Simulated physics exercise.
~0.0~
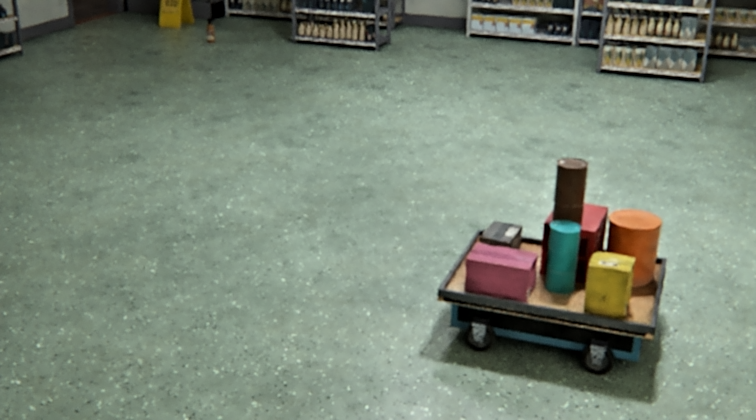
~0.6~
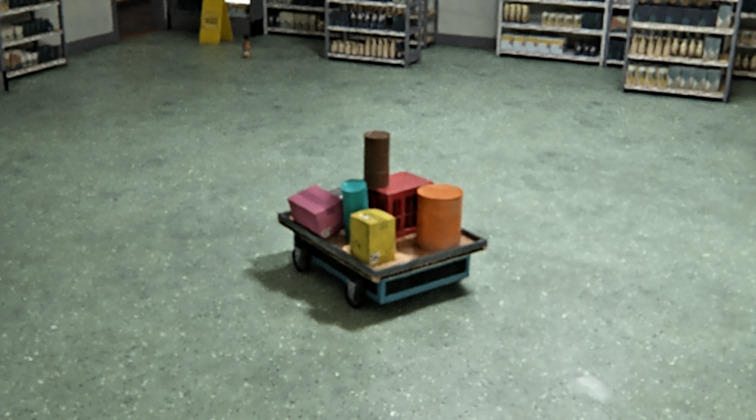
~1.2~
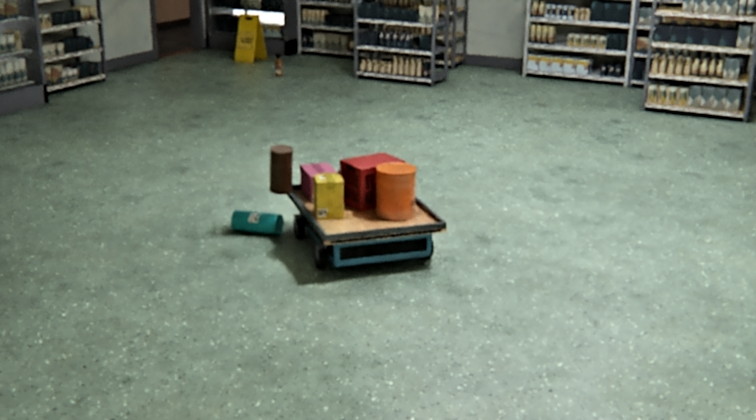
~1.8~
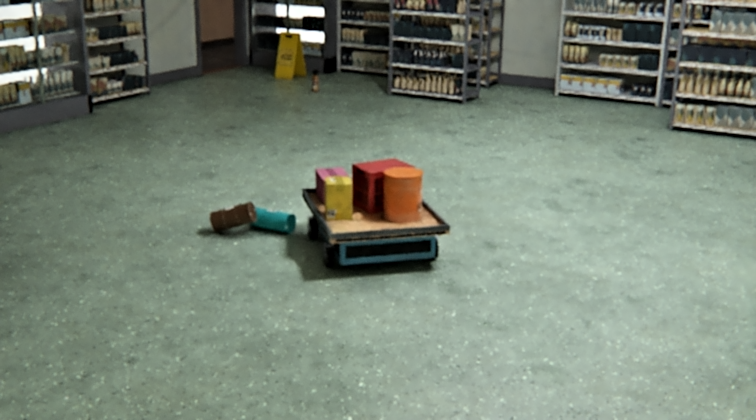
The clip opens on a low, flat cart carrying boxes and canisters across a speckled green floor, with stocked shelves and a yellow floor sign behind. The cart travels left and swings around toward the back of the room, and the turquoise canister starts to lean. As the turn goes on, the turquoise canister drops off the left side onto the floor, and the tall brown canister goes over the edge after it. The cart comes to a stop. The two canisters end up lying on their sides to its left, while the orange pail, yellow parcel, red crate and pink box remain aboard.
